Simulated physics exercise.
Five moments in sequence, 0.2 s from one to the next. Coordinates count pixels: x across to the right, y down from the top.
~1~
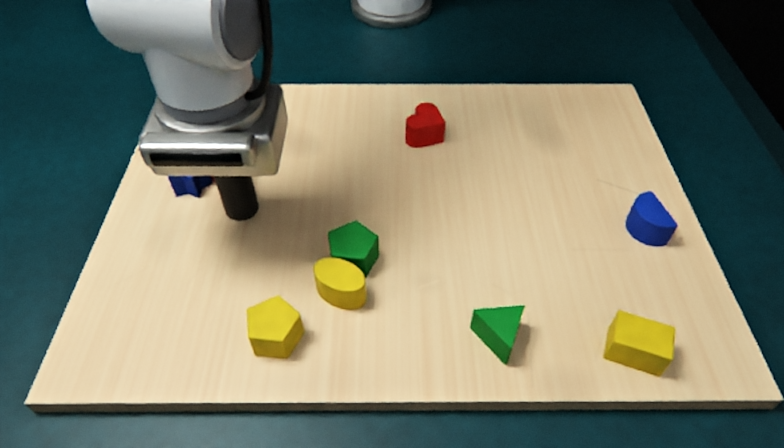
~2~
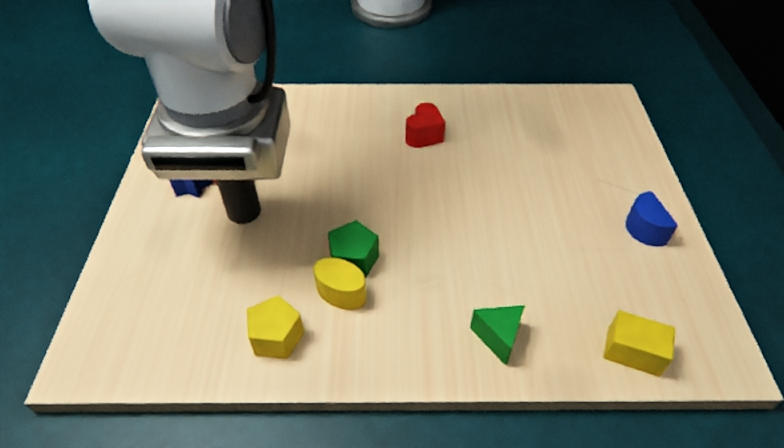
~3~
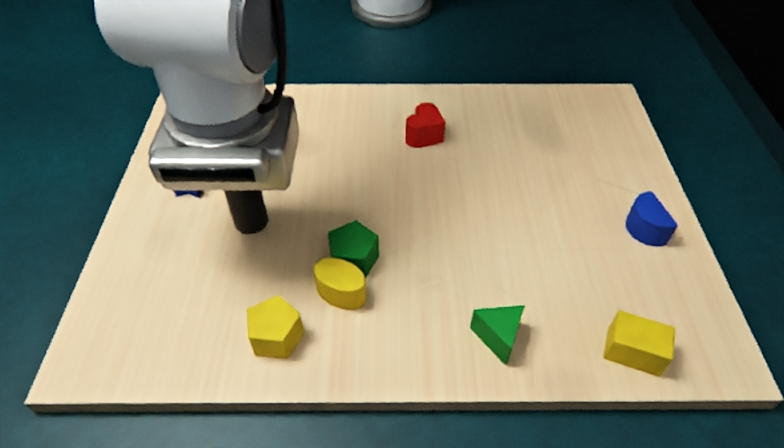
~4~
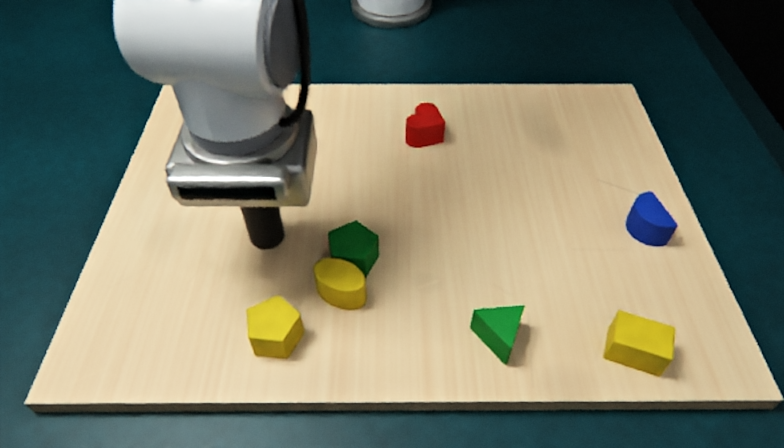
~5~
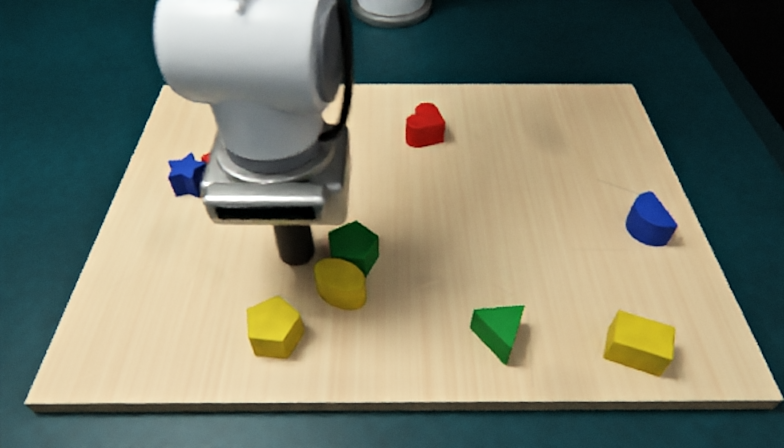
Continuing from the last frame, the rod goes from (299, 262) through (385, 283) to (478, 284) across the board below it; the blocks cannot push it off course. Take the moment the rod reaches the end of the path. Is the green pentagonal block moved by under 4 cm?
I believe not.
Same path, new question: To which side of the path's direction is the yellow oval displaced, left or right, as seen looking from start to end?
Facing the way the path runs, start to end, you'll find the yellow oval has shifted right.
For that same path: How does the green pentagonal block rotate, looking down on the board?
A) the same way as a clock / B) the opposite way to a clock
The answer is B.
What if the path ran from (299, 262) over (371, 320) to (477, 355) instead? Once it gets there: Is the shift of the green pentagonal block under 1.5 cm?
In short: Yes.
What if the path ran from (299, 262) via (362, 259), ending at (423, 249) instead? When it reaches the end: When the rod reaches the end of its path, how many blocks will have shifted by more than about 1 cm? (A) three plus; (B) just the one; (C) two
B.
On the path given first. One third of the way, rod (356, 270); yellow oval (373, 295), turned 30° clockwise; green pentagonal block (389, 238), turned 45° anticlockwise.
Two thirds of the way, rod (418, 277); yellow oval (392, 305), turned 75° clockwise; green pentagonal block (408, 233), turned 70° anticlockwise.
At the end, rod (480, 275); yellow oval (392, 305), turned 75° clockwise; green pentagonal block (408, 233), turned 70° anticlockwise; green triangular piece not moved.
